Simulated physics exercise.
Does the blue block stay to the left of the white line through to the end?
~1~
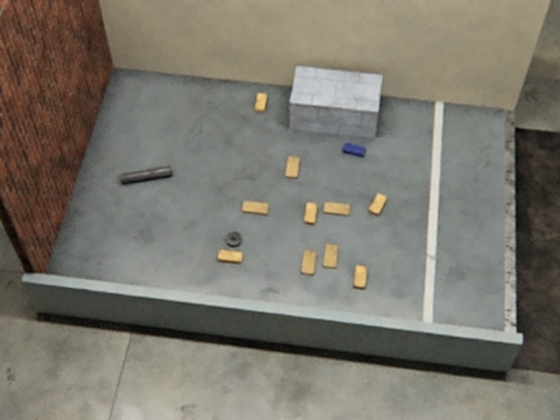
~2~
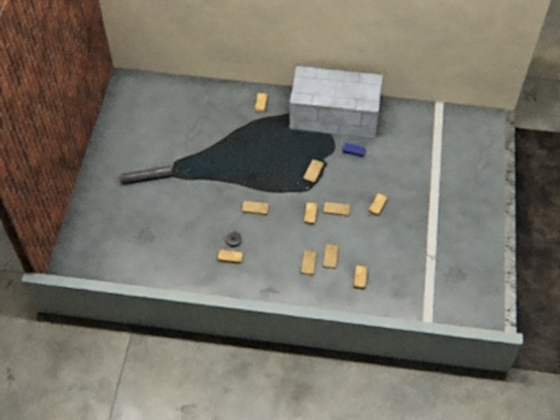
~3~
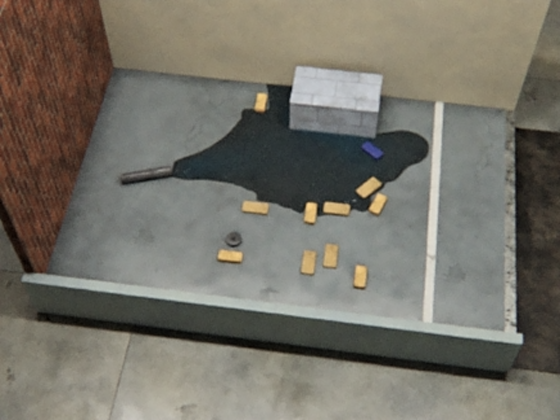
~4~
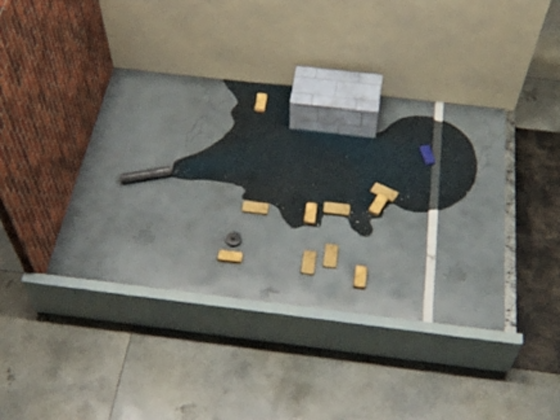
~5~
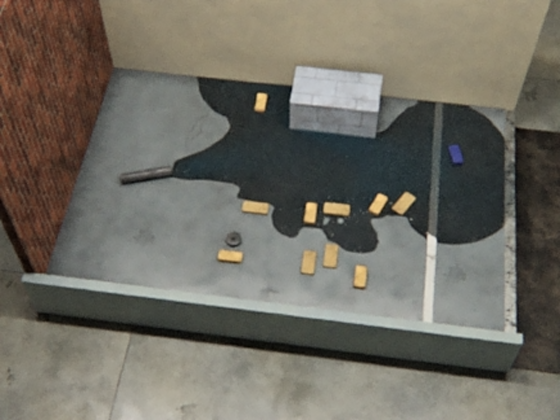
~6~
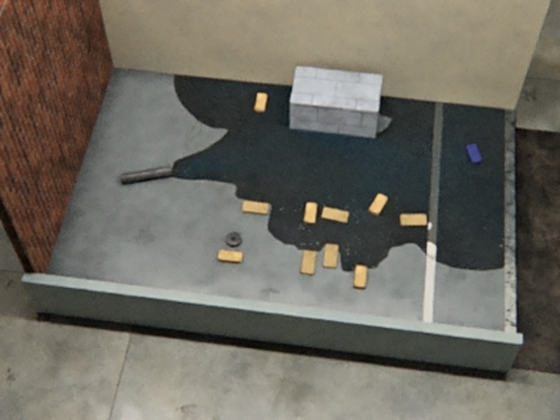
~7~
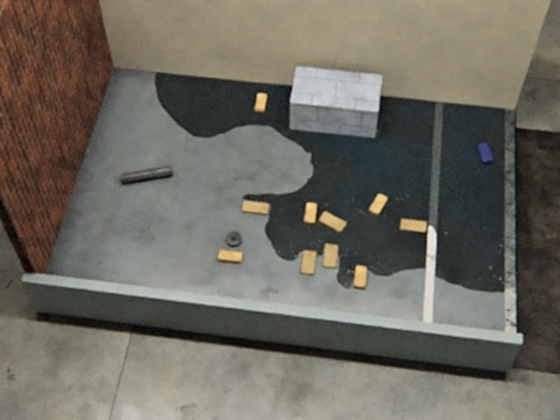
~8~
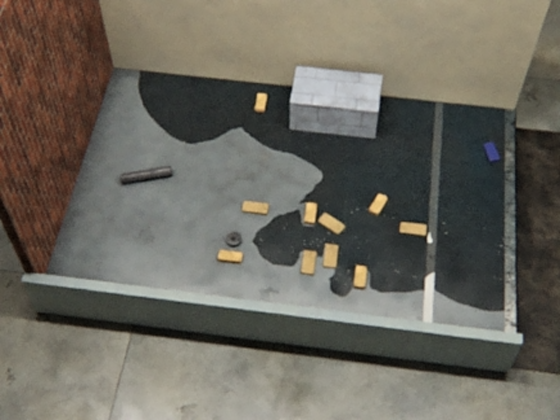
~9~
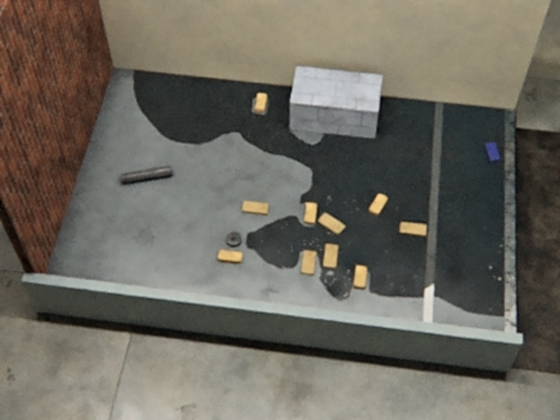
No, the blue block does not stay on the left. The spreading water carries it over the white line, and it comes to rest near the right edge of the floor.
